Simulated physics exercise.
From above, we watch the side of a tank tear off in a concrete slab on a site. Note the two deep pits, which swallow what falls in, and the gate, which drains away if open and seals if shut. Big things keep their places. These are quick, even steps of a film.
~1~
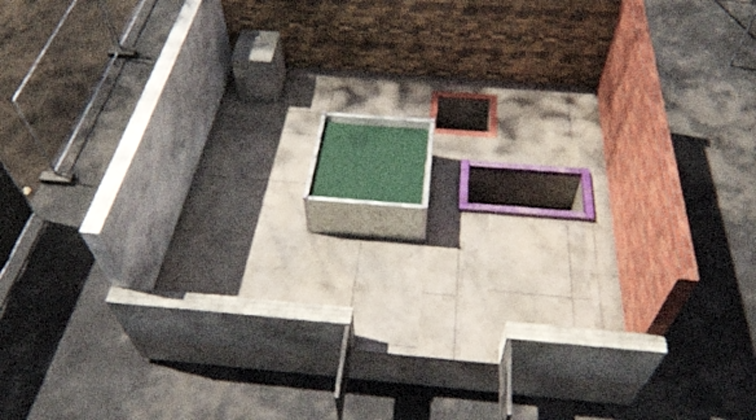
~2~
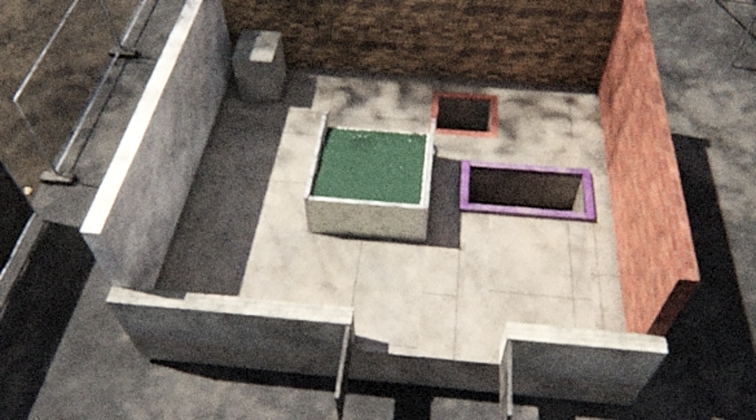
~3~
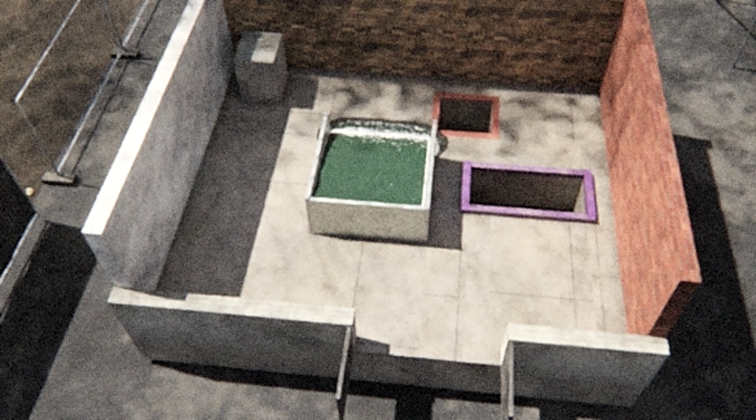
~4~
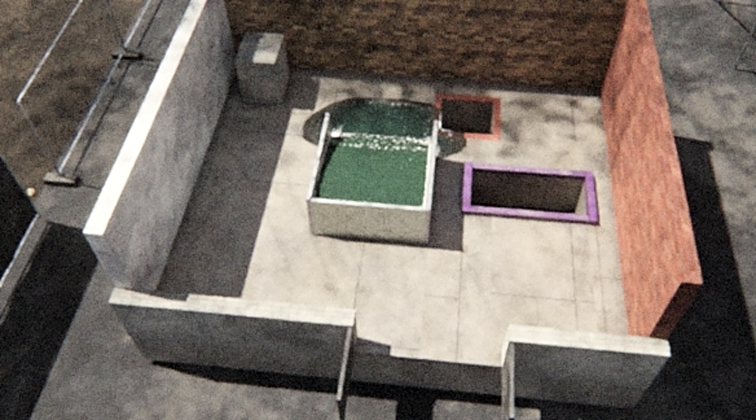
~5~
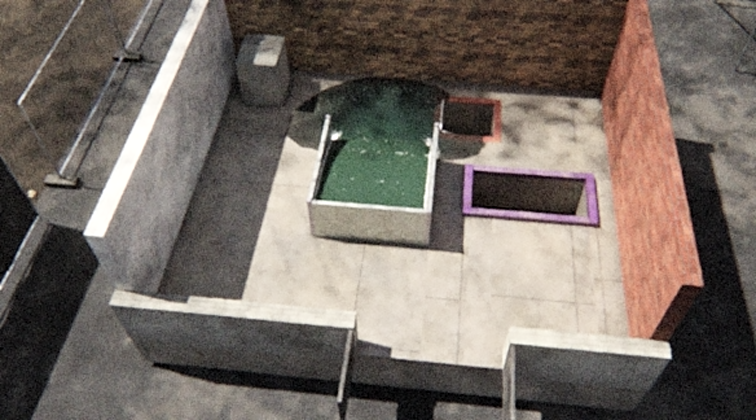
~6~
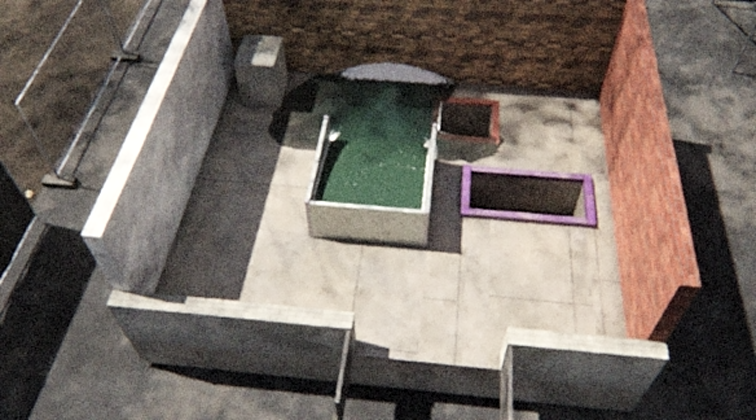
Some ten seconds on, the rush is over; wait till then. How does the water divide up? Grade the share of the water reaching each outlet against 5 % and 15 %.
By my reckoning the gate stays under 5 %, the purple pit stays under 5 %, the red pit goes over 15 %.
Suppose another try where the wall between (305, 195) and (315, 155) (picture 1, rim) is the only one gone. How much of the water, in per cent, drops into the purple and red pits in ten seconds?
Purple 0 %, red 12 %.
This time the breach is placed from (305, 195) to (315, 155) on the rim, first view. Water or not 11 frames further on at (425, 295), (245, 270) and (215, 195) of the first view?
In that order: Dry, under water, wet.
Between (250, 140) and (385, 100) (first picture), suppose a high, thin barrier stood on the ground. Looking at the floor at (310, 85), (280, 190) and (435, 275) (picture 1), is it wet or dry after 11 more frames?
Same order as asked - soaked, soaked, unsoaked.
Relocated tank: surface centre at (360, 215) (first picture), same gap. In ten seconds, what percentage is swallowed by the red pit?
Within ten seconds, 45 percent of the total ends up in the red pit.
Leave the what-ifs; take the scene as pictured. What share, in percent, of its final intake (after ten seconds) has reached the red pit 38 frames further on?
80 %.
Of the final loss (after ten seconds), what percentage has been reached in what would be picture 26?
Close to 50 per cent.
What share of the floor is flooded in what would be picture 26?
Roughly 50 percent, I reckon.
A moment on, water covers 20 % of the floor; the gate 0 %, the purple pit 0 %, the red pit 6 %.
Next, water covers 30 % of the floor; the gate 0 %, the purple pit 0 %, the red pit 12 %.
Then, water covers 50 % of the floor; the gate 0 %, the purple pit 0 %, the red pit 22 %.
Later, water covers 75 % of the floor; the gate 0 %, the purple pit 0 %, the red pit 32 %.
In the end, water covers 95 % of the floor; the gate 2 %, the purple pit 0 %, the red pit 40 %.
